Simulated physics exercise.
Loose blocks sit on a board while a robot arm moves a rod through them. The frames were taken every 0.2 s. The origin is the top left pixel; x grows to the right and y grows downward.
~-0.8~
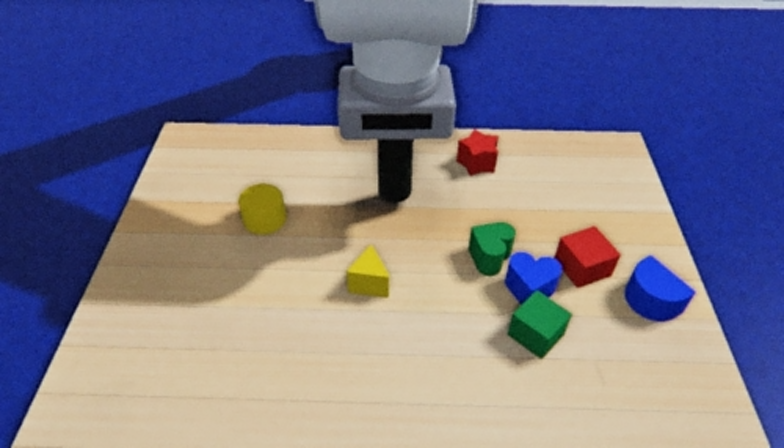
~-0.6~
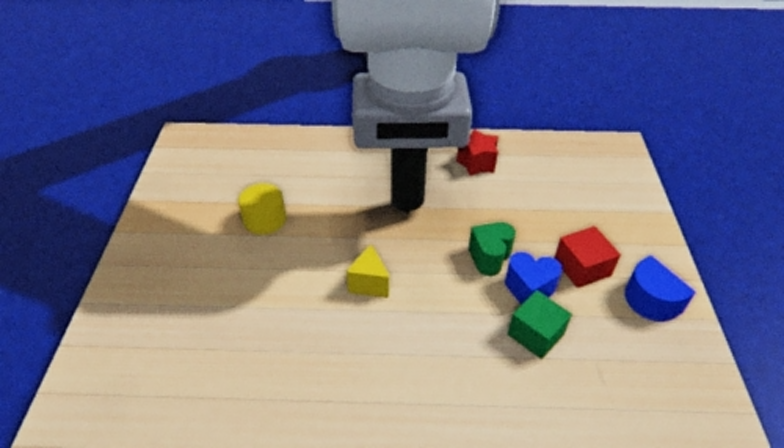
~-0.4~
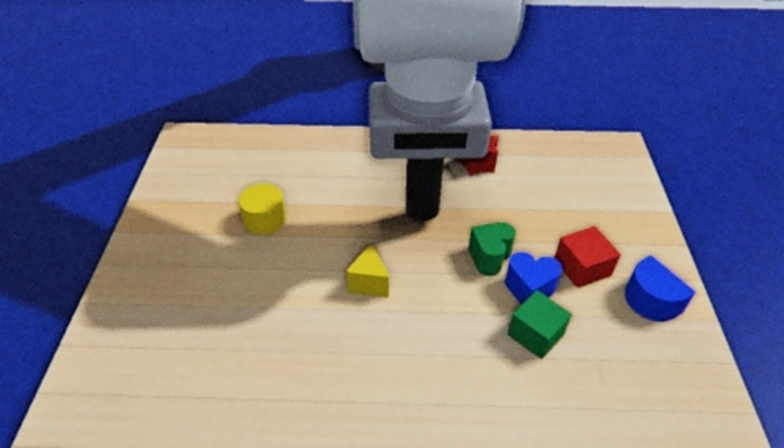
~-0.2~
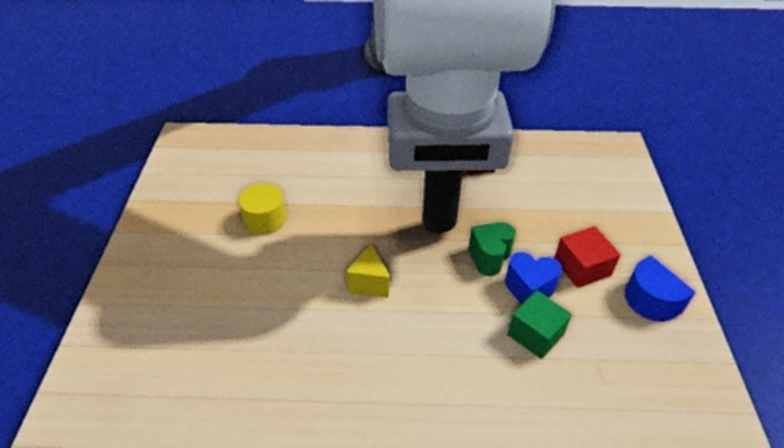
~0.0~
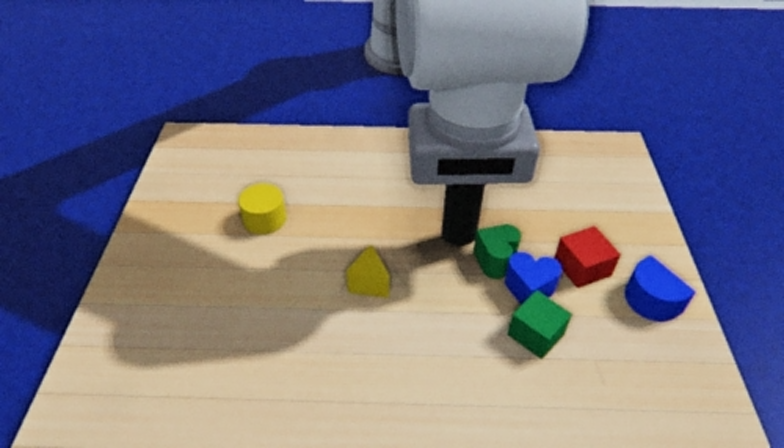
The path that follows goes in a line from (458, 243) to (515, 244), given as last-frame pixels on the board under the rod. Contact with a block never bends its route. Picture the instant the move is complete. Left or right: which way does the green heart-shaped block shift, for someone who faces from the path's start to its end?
The green heart-shaped block is shifted sideways to the right, facing along the path from start to end.
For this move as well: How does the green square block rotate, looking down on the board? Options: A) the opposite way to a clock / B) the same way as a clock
Option B.
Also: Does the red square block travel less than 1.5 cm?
My answer is yes.
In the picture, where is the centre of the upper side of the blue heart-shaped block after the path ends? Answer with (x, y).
Around (556, 278).
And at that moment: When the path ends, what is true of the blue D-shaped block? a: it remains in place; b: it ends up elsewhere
The answer is a.
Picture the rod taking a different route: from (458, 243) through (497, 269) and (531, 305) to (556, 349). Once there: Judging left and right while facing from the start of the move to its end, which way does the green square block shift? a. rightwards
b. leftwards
That would be a.
What follows on the original path. Halfway along, rod at (489, 234); green heart-shaped block at (526, 245), turned 20° clockwise; blue heart-shaped block at (555, 276); green square block at (551, 320), turned 25° clockwise.
At the end, rod at (517, 235); green heart-shaped block at (539, 251), turned 65° clockwise; blue heart-shaped block at (556, 278); green square block at (553, 322), turned 35° clockwise; red square block not moved; blue D-shaped block not moved.
